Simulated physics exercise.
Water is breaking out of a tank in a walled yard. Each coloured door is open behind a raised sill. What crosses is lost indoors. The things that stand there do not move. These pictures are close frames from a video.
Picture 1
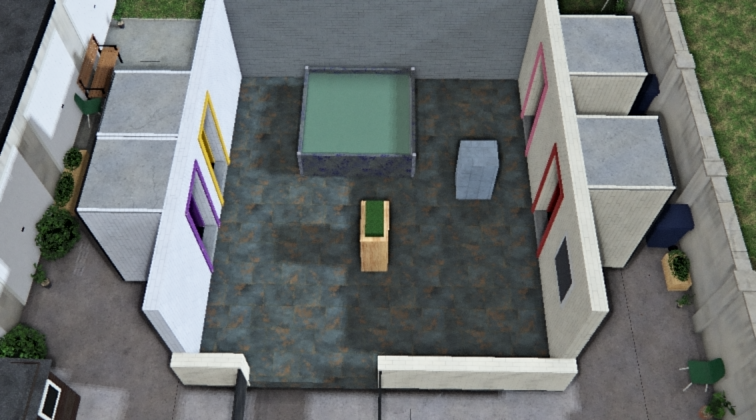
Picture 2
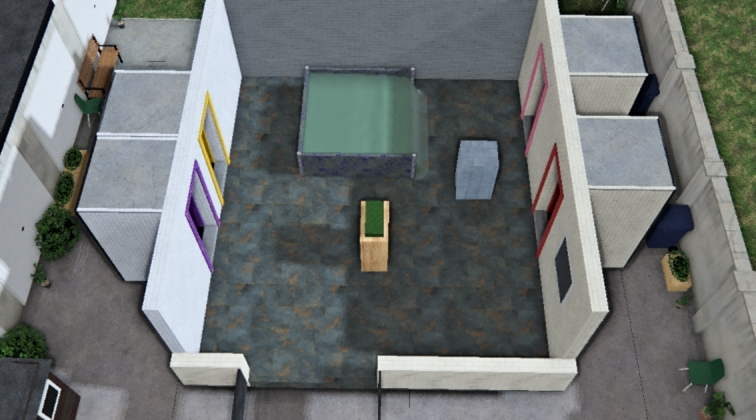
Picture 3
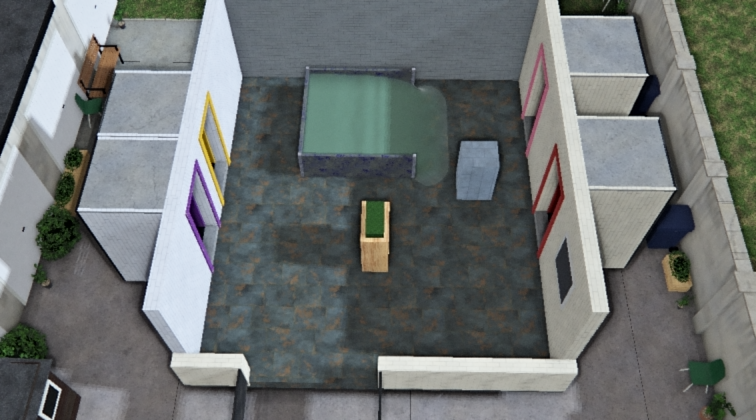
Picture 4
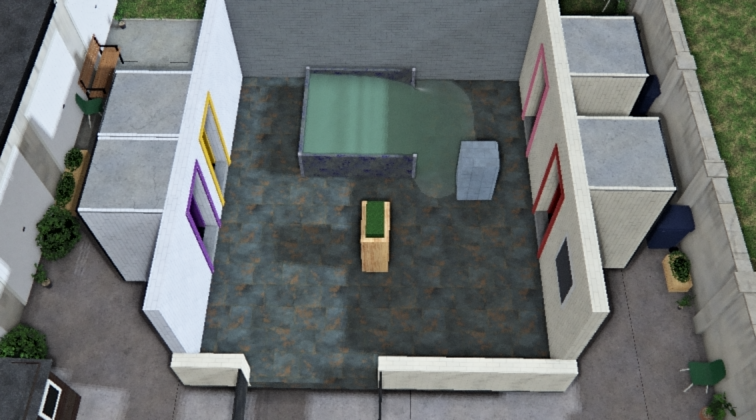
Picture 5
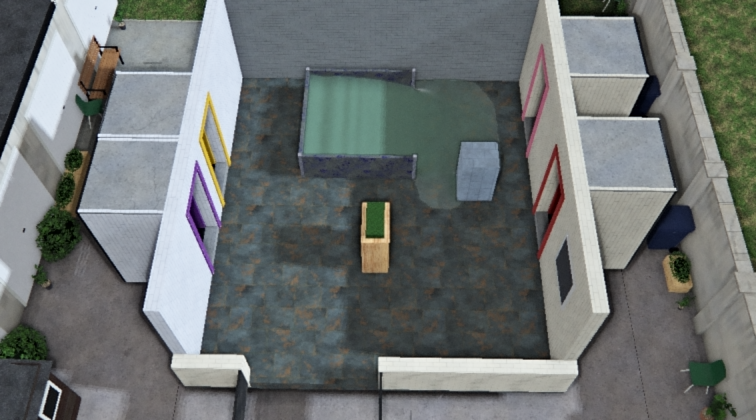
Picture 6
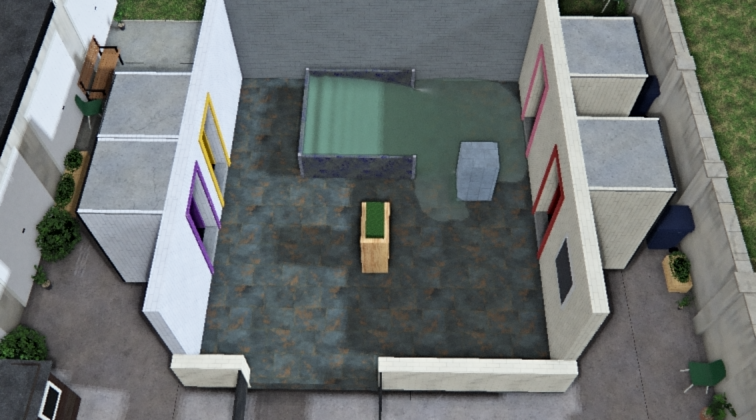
In this clip, water pours from the right side of an open tank in a walled yard, spreading rightward across the dark floor and around a grey block, while the wooden block with a green top stays still.
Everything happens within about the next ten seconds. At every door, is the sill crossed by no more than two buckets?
Outcome: The pink door will most likely go past the limit. The red door will most likely keep inside the limit. The yellow door will most likely keep inside the limit. The purple door will most likely keep inside the limit.
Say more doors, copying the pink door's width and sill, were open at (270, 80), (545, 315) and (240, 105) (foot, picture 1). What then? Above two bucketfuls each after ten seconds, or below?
In order: Stays within it, stays within it, stays within it.
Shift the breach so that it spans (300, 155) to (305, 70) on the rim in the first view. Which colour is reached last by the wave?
I'd name the one in red.
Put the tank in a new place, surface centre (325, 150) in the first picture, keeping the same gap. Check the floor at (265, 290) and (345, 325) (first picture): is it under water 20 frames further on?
Unflooded, then unflooded.
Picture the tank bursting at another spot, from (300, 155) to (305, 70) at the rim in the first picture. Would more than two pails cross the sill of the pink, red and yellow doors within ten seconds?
I'd say the pink door stops short, the red door stops short and the yellow door overshoots the mark.
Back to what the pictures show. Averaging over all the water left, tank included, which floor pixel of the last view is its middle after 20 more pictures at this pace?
My guess is about (449, 160).
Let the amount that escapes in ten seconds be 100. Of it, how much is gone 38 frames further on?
Close to 80 out of every hundred.
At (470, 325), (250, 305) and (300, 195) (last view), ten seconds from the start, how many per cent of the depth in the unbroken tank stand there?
Estimate: 12, 12, 6 %.
A moment on, water covers 25 % of the floor; the pink door far over two buckets in, the red door wet at the sill, nothing in, the yellow door not reached, the purple door not reached.
Next, water covers 35 % of the floor; the pink door far over two buckets in, the red door wet at the sill, nothing in, the yellow door not reached, the purple door not reached.
Then, water covers 50 % of the floor; the pink door far over two buckets in, the red door wet at the sill, nothing in, the yellow door not reached, the purple door not reached.
Later, water covers 70 % of the floor; the pink door far over two buckets in, the red door wet at the sill, nothing in, the yellow door not reached, the purple door not reached.
In the end, water covers 95 % of the floor; the pink door far over two buckets in, the red door wet at the sill, nothing in, the yellow door wet at the sill, nothing in, the purple door wet at the sill, nothing in.
